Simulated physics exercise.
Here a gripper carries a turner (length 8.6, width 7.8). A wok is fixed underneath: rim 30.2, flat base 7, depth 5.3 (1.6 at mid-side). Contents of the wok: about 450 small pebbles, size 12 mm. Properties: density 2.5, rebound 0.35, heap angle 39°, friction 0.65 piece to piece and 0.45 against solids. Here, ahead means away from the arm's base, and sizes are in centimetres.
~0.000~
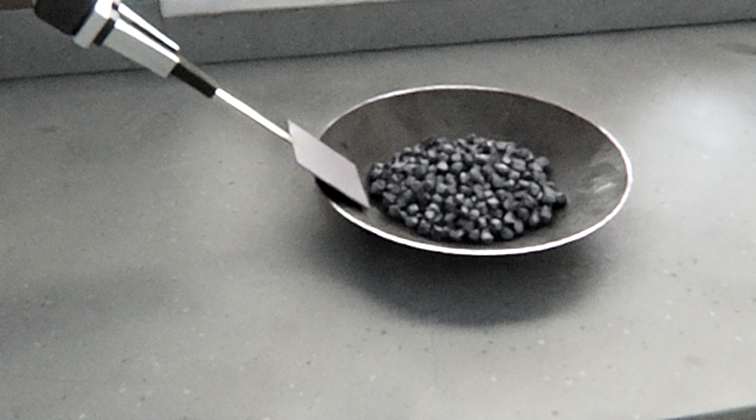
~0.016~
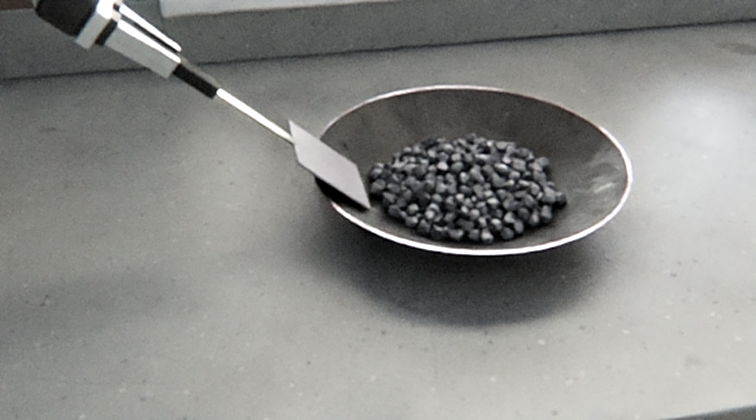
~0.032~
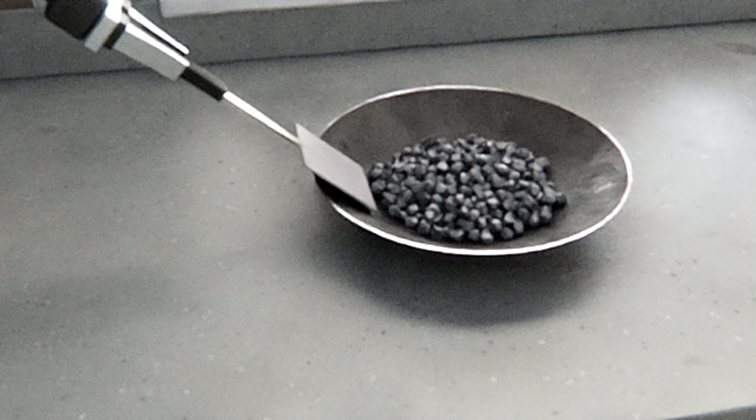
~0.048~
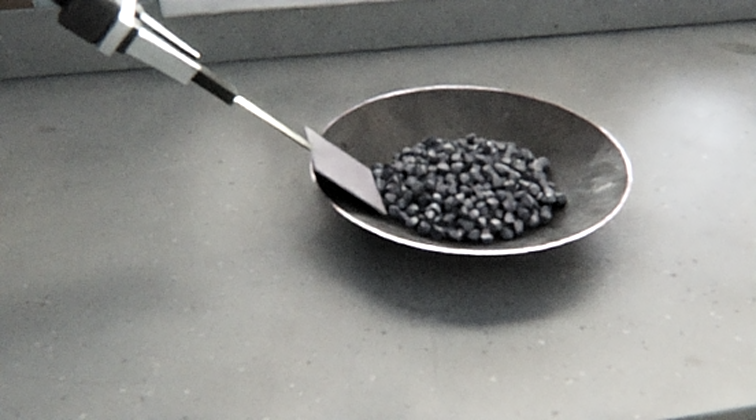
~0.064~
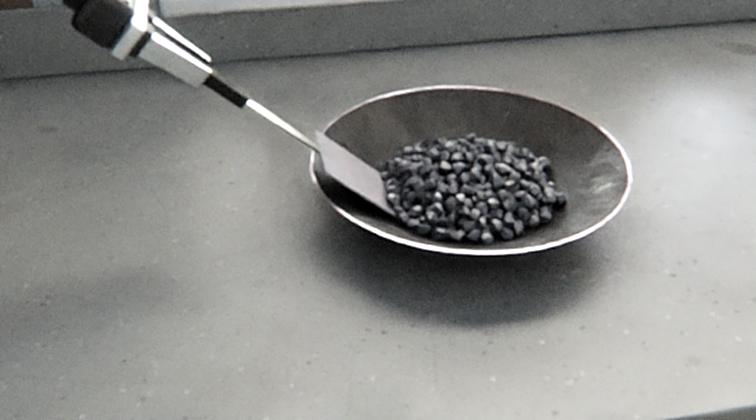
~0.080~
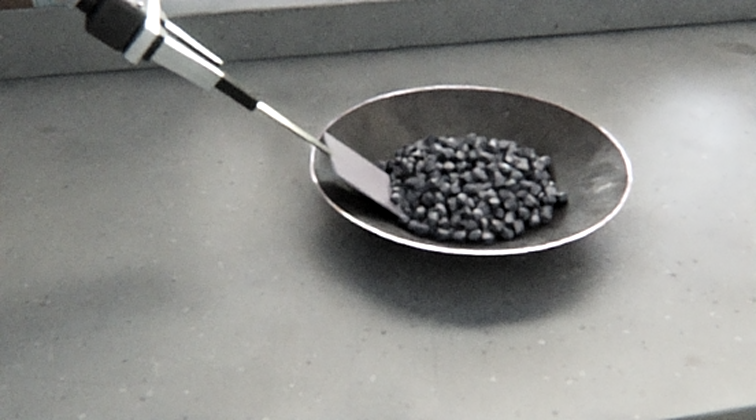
A gripper holding a turner moved it slowly a short way right and slightly down inside the wok, pressing against the left edge of a heap of small dark pebbles, which barely shifted.
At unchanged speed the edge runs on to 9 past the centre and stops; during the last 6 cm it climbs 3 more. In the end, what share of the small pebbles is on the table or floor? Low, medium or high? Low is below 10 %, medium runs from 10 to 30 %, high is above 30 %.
The share is medium, from 10 to 30 %.
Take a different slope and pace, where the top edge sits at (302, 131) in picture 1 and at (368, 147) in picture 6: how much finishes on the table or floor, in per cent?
Near 40 in a hundred.
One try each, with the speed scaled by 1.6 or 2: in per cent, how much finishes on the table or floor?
I'd say near 35 and then near 40 per cent.
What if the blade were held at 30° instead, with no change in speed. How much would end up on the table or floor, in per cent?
About 20 per cent.
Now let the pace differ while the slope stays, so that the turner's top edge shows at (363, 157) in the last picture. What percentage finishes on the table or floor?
About 35 per cent.
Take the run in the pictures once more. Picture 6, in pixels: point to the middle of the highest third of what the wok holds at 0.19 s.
I'd put it close to (519, 162) in the last picture.
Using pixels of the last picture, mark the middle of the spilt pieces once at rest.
Near (642, 170) in the last picture.
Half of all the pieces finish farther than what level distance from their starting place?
8 cm.
By 0.19 s, sloping 42°, highest piece 6 above the table; 450 in the wok.
By 0.29 s, sloping 42°, highest piece 7 above the table; 447 in the wok, 3 on the blade or in flight.
By 0.54 s, sloping 42°, highest piece 7 above the table; 361 in the wok, 78 on the table or floor, 11 on the blade or in flight.
By 1.59 s, sloping 42°, highest piece 7 above the table; 358 in the wok, 92 on the table or floor.
Final count, 358 in the wok, 92 on the table or floor. That is 20 % on the table or floor.
